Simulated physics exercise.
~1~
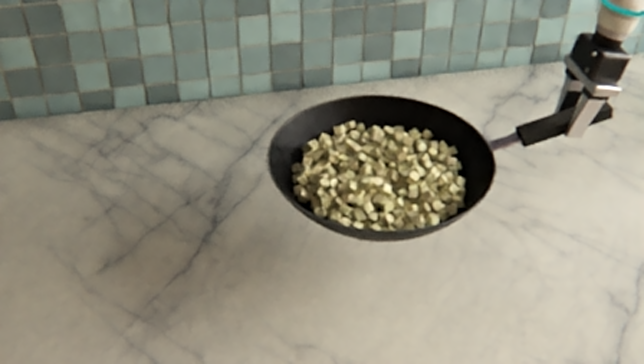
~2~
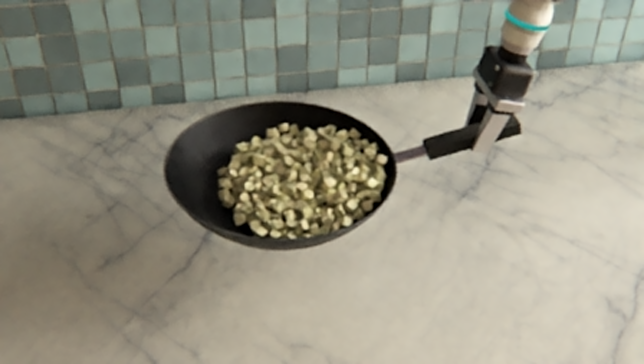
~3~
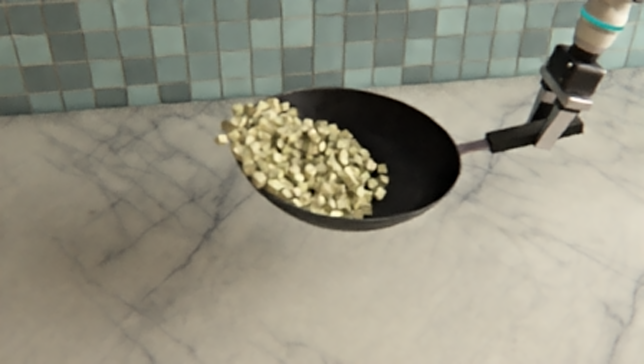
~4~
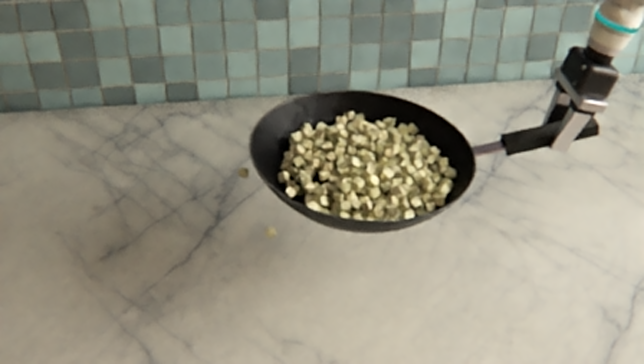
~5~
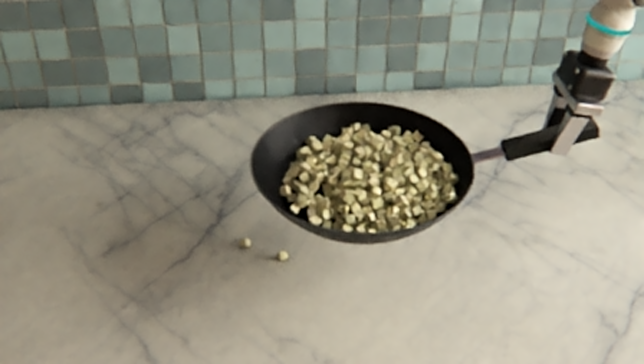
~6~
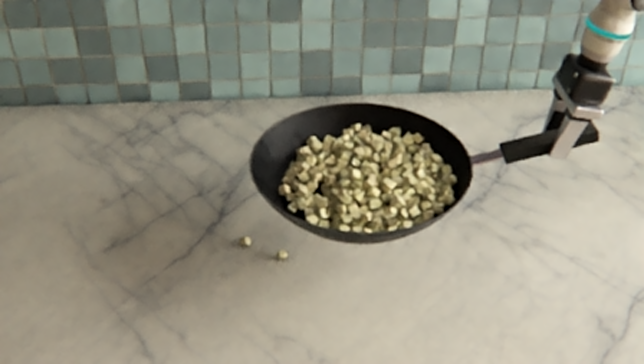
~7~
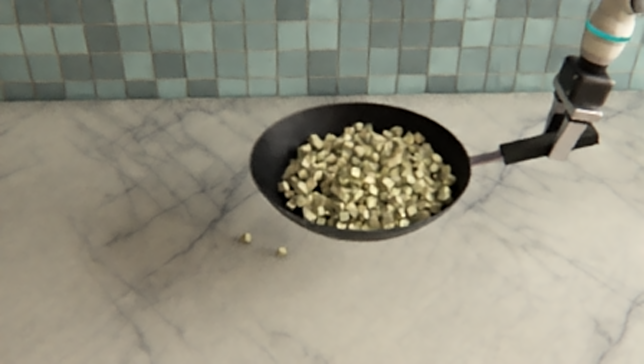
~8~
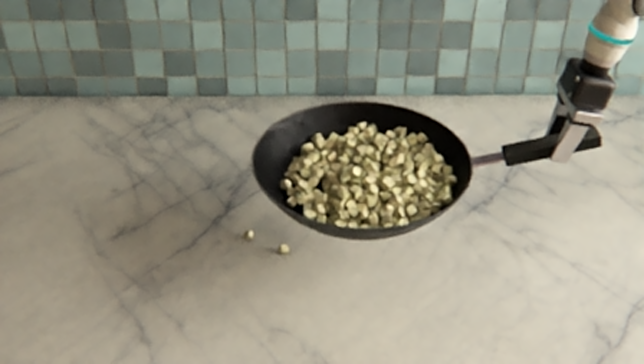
A robot arm jerked a black frying pan full of pale vegetable cubes left and then back right, sending the heap sliding up to the far left rim before it settled again, with just two cubes ending up on the marble counter.
